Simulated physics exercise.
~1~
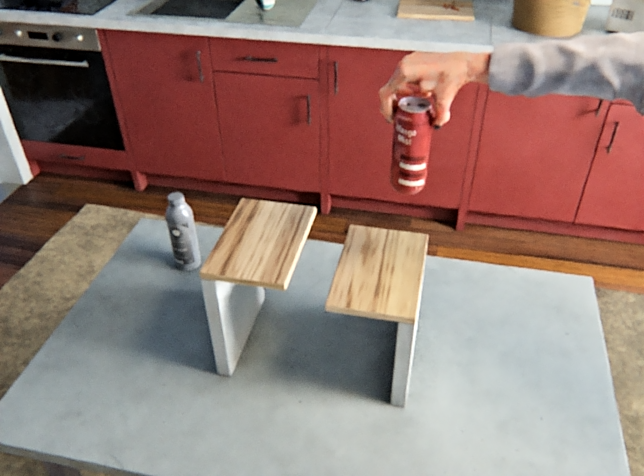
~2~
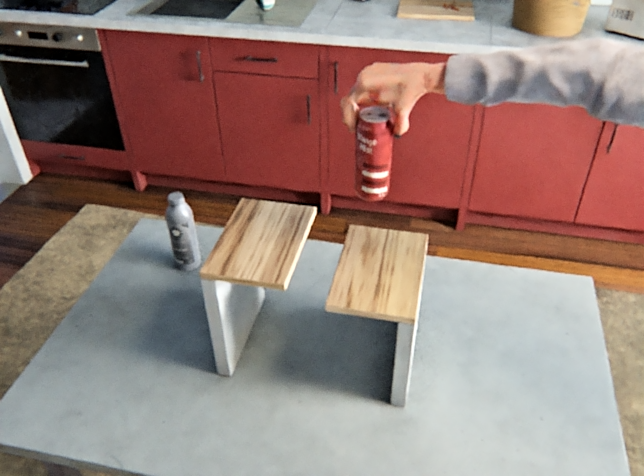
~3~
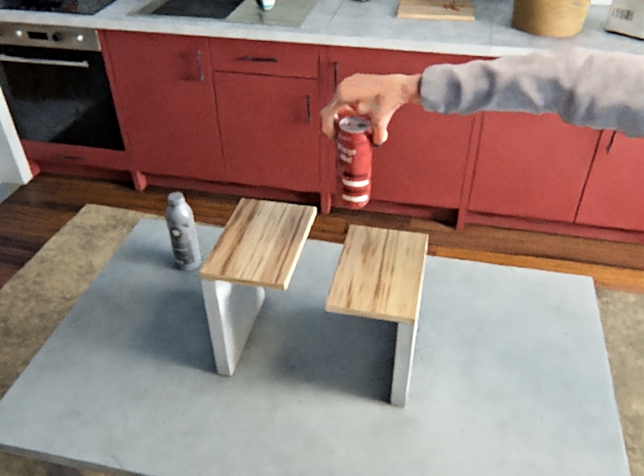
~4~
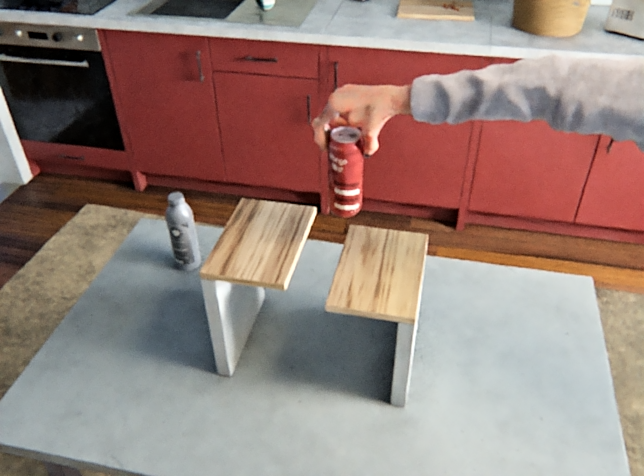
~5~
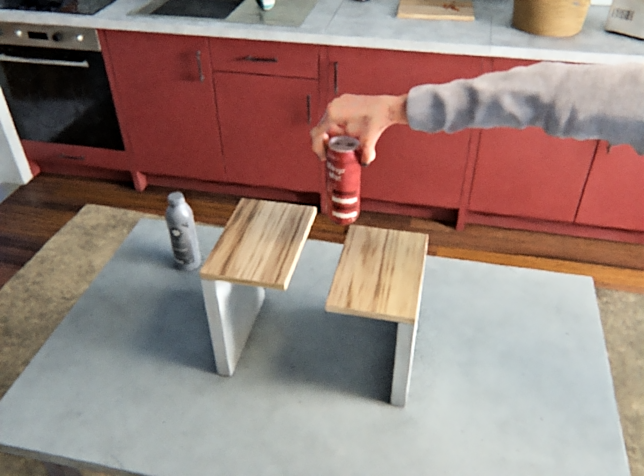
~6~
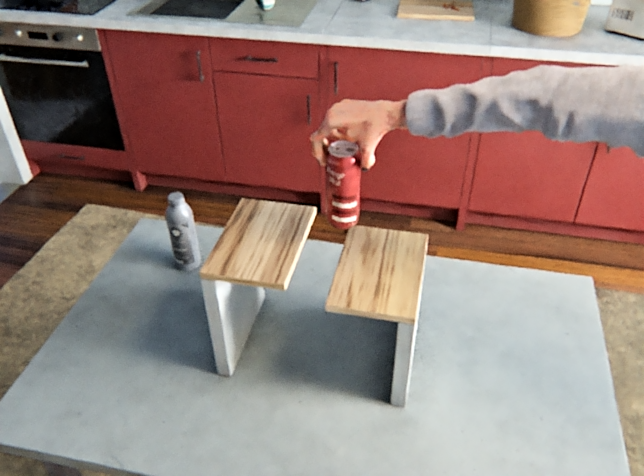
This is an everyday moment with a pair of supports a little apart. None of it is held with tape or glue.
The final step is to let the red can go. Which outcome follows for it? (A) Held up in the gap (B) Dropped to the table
Option A: Held up in the gap.
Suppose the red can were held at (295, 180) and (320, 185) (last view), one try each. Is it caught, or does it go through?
The first attempt does not get through, the second attempt makes it through.
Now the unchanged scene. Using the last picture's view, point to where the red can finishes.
In the last picture, near pixel (342, 230).
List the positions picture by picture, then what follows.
On its way; red can (411, 148); grey bottle (182, 231), in the first frame.
On its way; red can (373, 156); grey bottle (182, 231), in the second frame.
On its way; red can (354, 165); grey bottle (182, 231), in the third frame.
On its way; red can (345, 174); grey bottle (182, 231), in the fourth frame.
On its way; red can (343, 182); grey bottle (182, 231), in the fifth frame.
Poised above the slot; red can (343, 187); grey bottle (182, 231), in the sixth frame.
Then, 0.20 s past the last view, red can displaced about its own width near (343, 210).
Then, 0.30 s past the last view, red can displaced about its own width near (342, 228).
Then, 0.40 s past the last view, red can resting near (340, 230).
Finally, moved from the start, red can; grey bottle still in place. Final places as the last picture's camera would see them, red can near (342, 230). The can is caught.
